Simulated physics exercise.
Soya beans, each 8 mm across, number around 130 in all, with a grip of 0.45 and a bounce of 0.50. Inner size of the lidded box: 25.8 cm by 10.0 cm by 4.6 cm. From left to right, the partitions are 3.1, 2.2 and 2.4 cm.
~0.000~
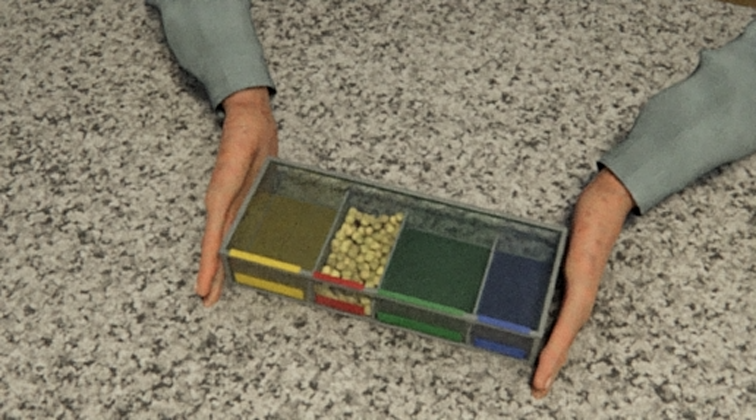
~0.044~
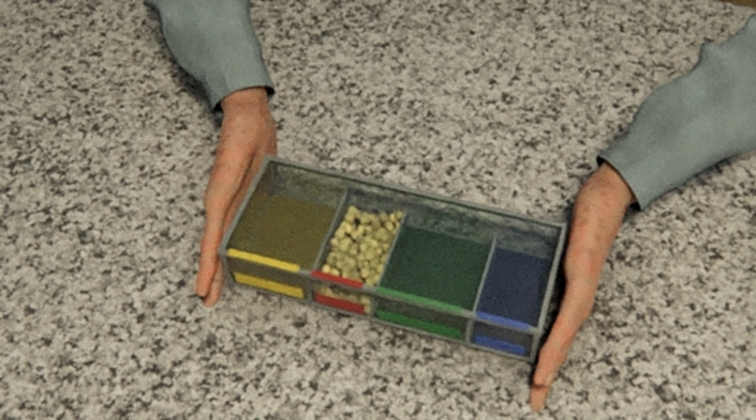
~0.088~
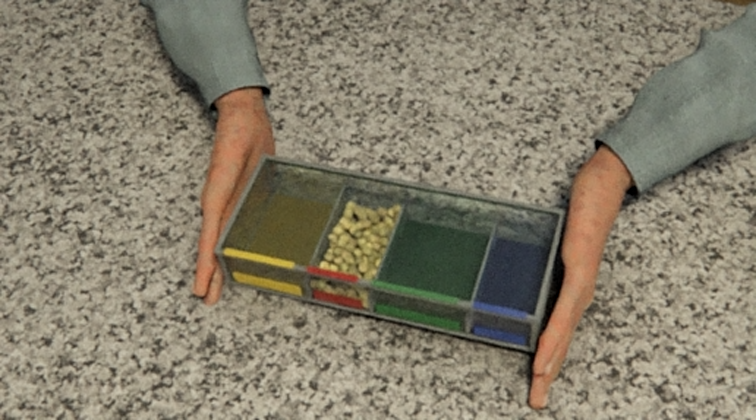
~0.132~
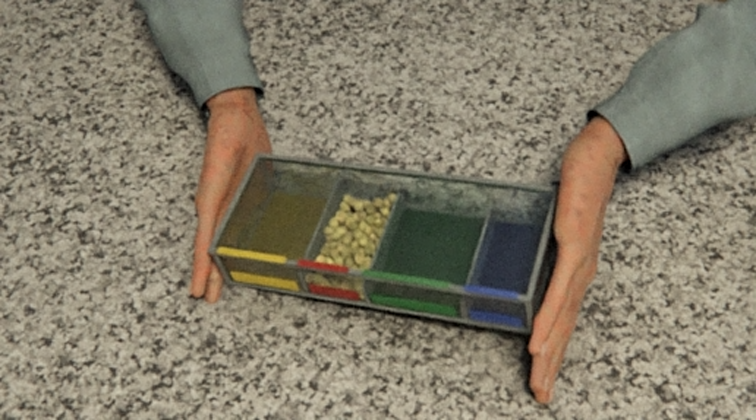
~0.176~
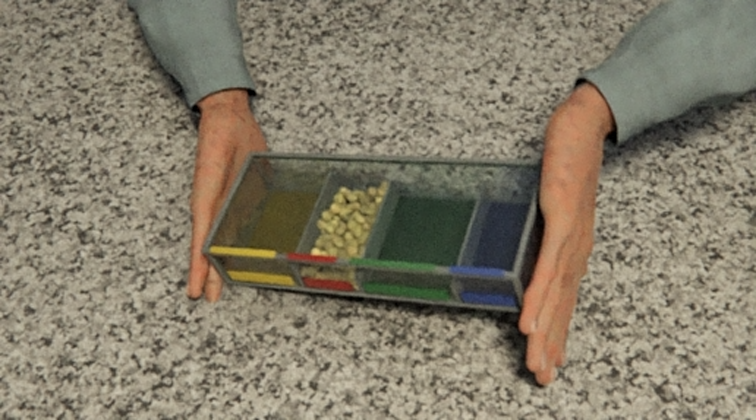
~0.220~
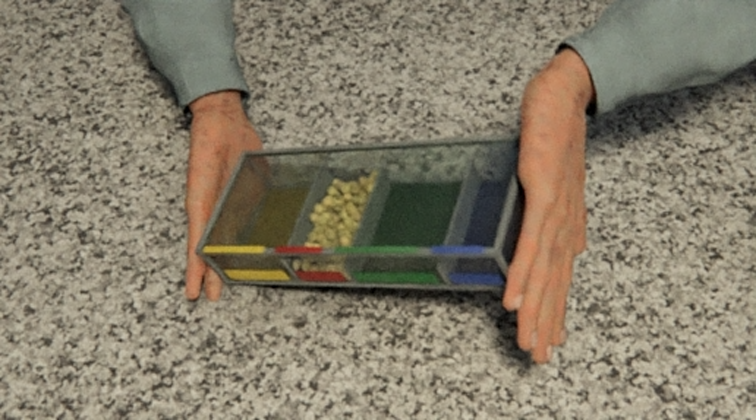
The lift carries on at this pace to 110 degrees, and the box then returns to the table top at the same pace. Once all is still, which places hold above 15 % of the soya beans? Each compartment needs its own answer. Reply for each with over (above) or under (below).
Red - over, blue - under, green - under, yellow - over.
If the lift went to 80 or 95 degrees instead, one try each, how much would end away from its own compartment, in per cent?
Close to 25 in a hundred first, and 50 in a hundred second.
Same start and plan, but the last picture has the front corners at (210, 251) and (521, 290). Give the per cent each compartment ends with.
Per cent at the end: Red 55; blue 0; green 0; yellow 45.
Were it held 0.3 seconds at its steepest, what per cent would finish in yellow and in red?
You'd end up with yellow at 40 per cent and red at 60 per cent.
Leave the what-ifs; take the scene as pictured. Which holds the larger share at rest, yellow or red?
Result: Red has more.
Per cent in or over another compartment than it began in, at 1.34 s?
Roughly 40 %.
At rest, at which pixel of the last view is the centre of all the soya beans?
Once everything settles, the centre is around (330, 269).
After 0.89 s, tilt 109 degrees; red 75 %, yellow 25 %.
Then, at 1.34 s, tilt 46 degrees; red 60 %, yellow 40 %.
After 1.86 s, tilt 0 degrees; red 60 %, yellow 40 %.
In the end, at 2.3 s, red 60 %, blue 0 %, green 0 %, yellow 40 %.
